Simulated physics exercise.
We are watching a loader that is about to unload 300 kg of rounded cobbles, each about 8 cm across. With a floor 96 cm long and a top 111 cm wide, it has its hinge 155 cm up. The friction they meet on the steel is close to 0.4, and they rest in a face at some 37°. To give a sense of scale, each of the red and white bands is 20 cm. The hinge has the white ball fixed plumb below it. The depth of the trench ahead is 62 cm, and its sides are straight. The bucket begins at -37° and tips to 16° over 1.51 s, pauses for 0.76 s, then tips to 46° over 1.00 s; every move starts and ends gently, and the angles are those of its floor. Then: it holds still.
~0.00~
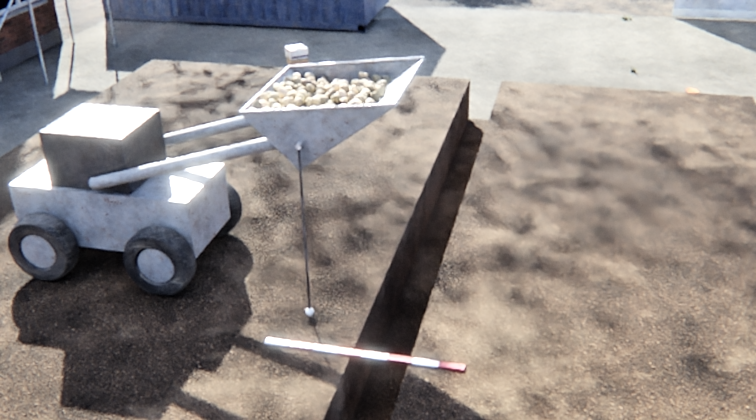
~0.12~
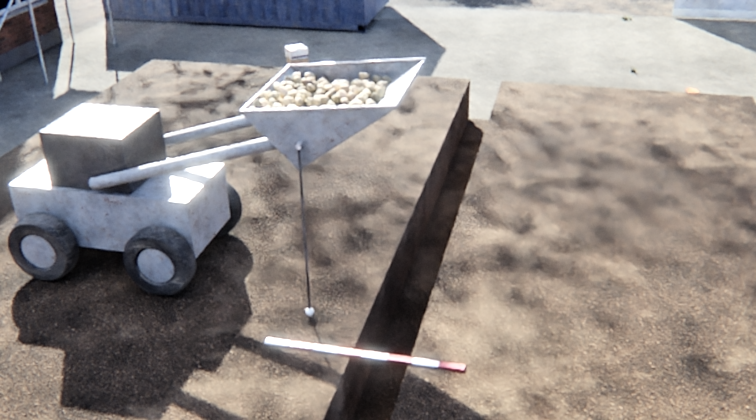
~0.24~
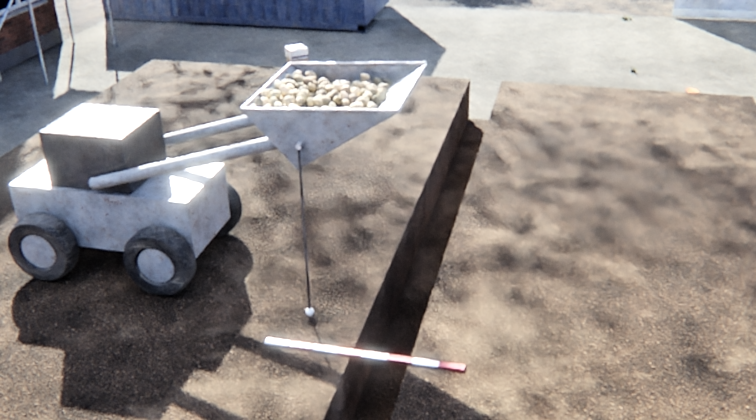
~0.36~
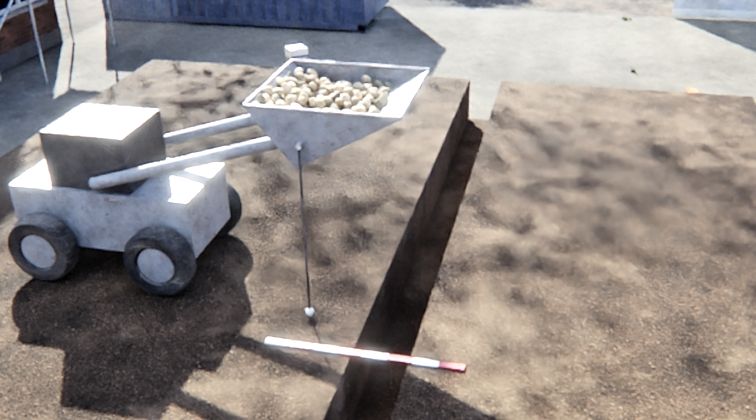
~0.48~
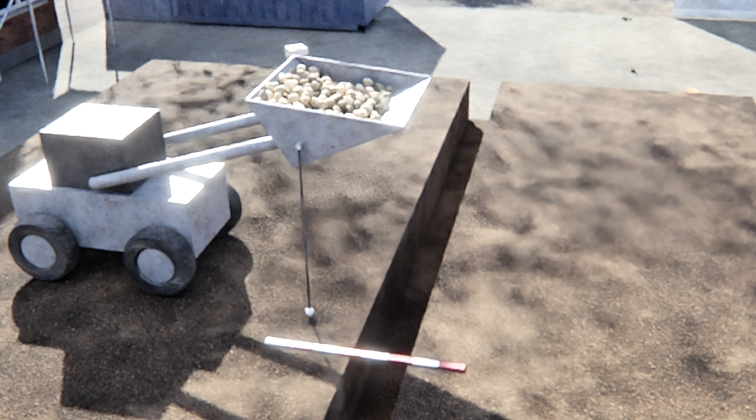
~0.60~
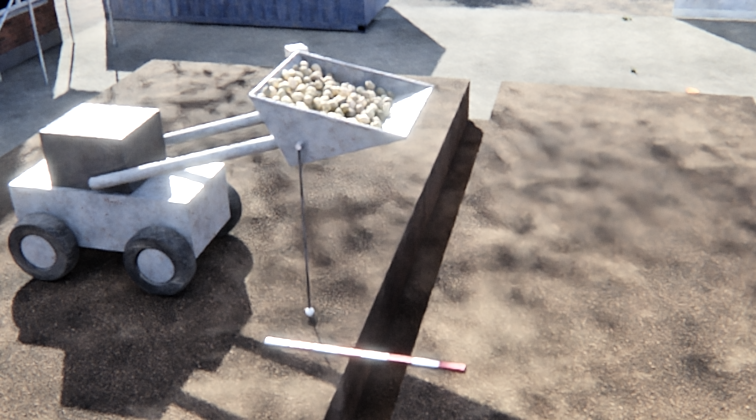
A loader's bucket full of pale rounded stones slowly tilting down to the right beside a trench, its wheeled body staying still.
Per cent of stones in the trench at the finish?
Roughly 50 percent.
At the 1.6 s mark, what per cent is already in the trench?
Some 0 per cent.
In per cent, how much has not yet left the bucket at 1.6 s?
About 100% remains inside.
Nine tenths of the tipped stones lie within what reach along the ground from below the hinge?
About 150 cm ahead of the hinge.
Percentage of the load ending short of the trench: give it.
Load fraction: Approx. 0 %.
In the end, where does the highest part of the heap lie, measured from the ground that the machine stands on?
Around 18 cm above it, I'd say.
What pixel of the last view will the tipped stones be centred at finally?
I'd put it close to (433, 288).
After 1.1 s the floor is at 8°; 100 % in the bucket; the foremost stones are at (378, 147).
After 1.6 s the floor is at 16°; 100 % in the bucket; the foremost stones are at (405, 162).
After 3.7 s the floor is at 46°; 0 % in the bucket, 49 % in the trench, 51 % past the trench; the foremost stones are at (605, 305).
After 6.3 s the floor is at 46°; 0 % in the bucket, 50 % in the trench, 50 % past the trench; the foremost stones are at (607, 305).
